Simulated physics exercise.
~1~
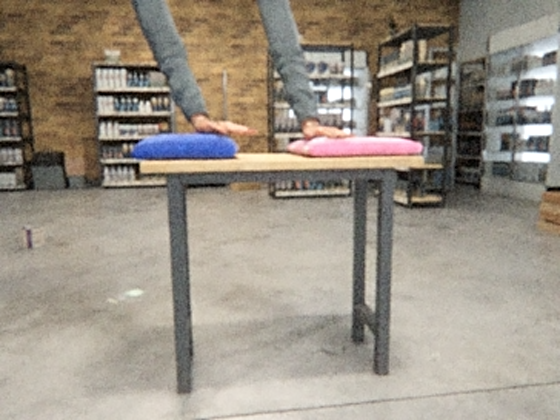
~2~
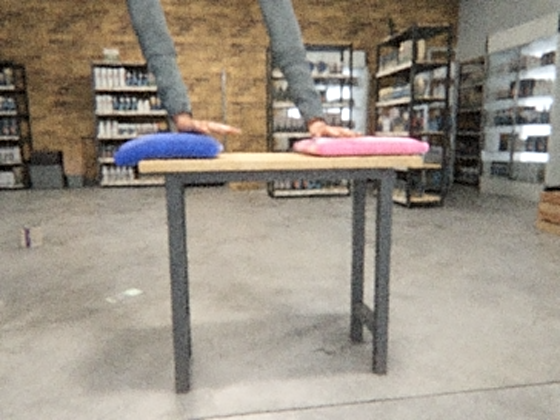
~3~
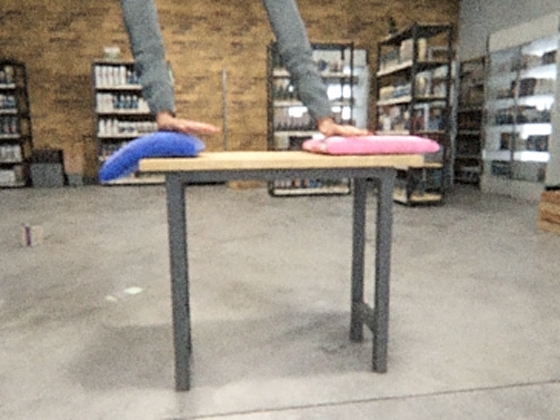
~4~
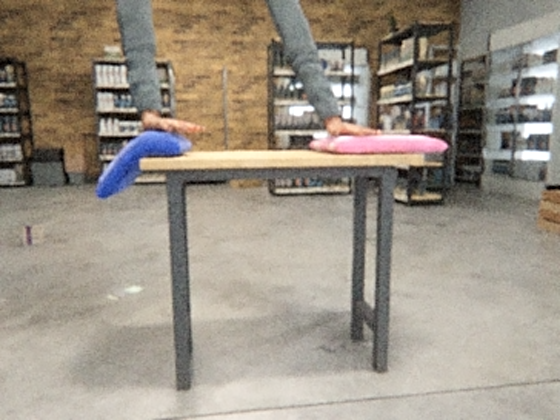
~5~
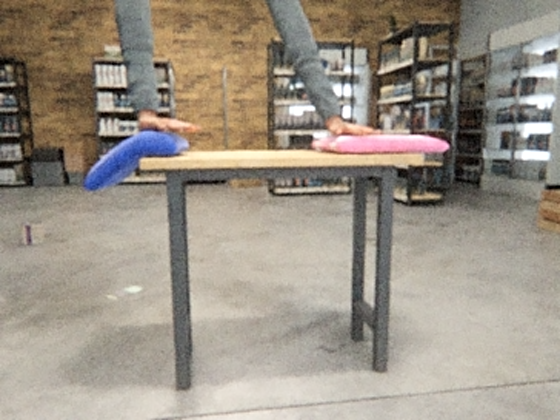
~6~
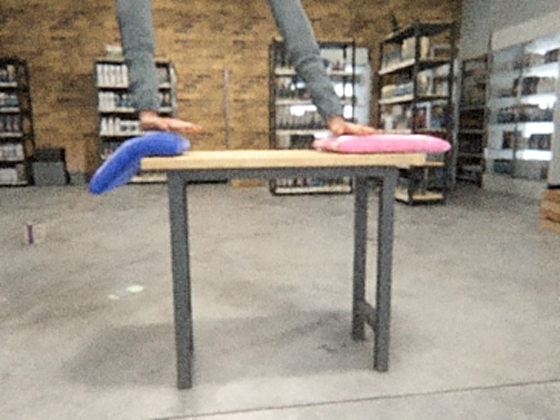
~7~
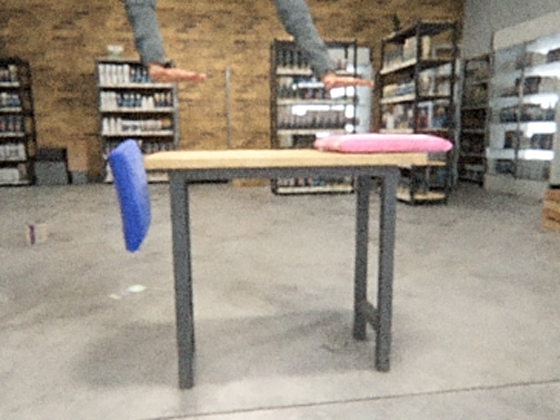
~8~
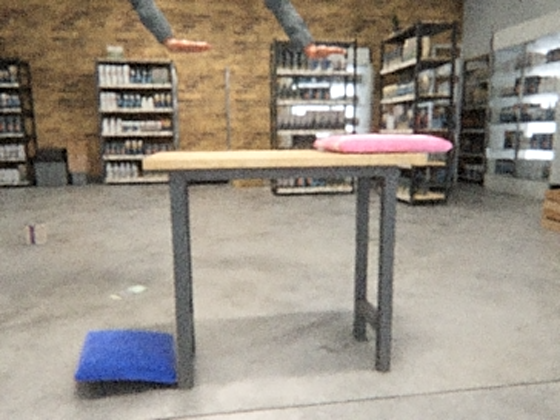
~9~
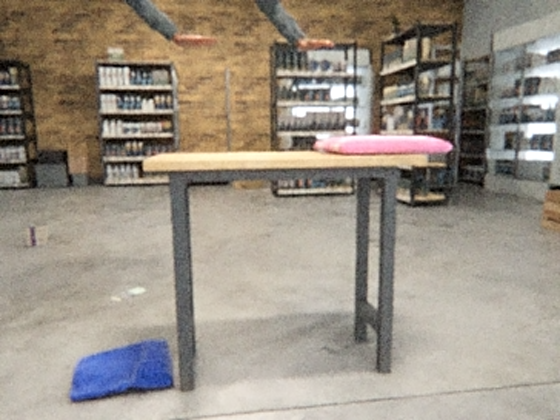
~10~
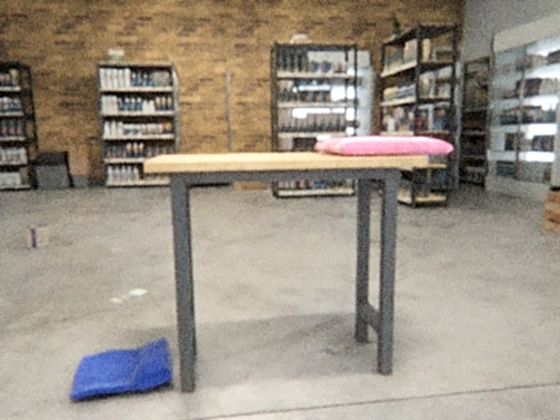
A blue soft bag and a pink seat pad lie under two hands on a wooden-topped bench with dark metal legs, seen from the front in a concrete-floored room with a brick wall and stocked shelves behind. The hands push the bag left and the pad right, toward opposite ends. The bag bends and droops over the left edge while the pad stays flat. When the hands lift away, the bag slides off and drops to the floor. The arms leave the view, and the bag lies beside the left legs, with the pad still resting on the right end.
